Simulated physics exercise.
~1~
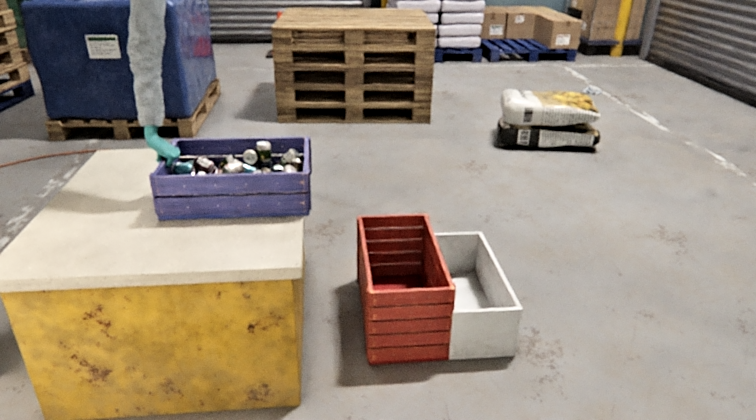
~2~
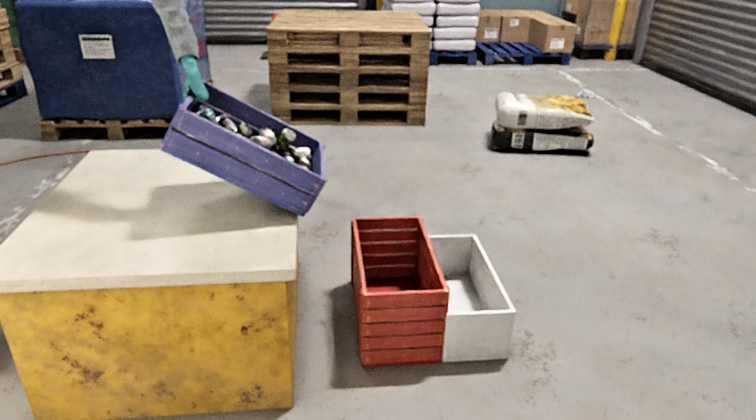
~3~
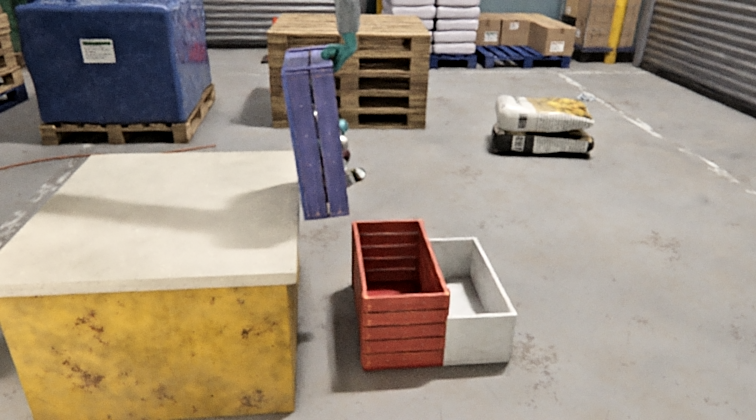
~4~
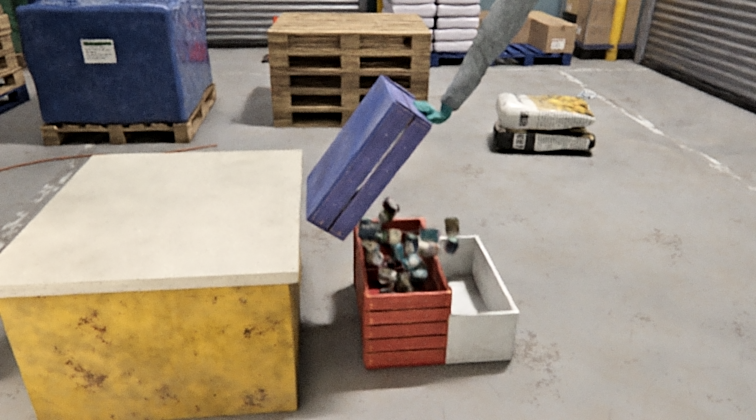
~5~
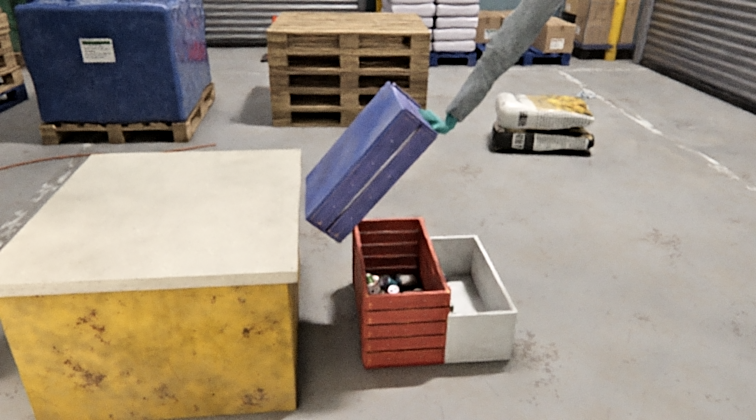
A blue-purple crate full of small cans sits at the right end of a pale-topped yellow bench in a warehouse, seen from slightly above by a gently swaying camera. A red bin stands on the floor to the right, with a white tote against its far side, and pallets and sacks lie behind. A gloved hand lifts and tips the crate rightward until it stands on end, cans showing at its open side. It tips further, and the cans tumble in a cluster into the red bin. The crate finally hangs tilted, held above the cans in the bin.
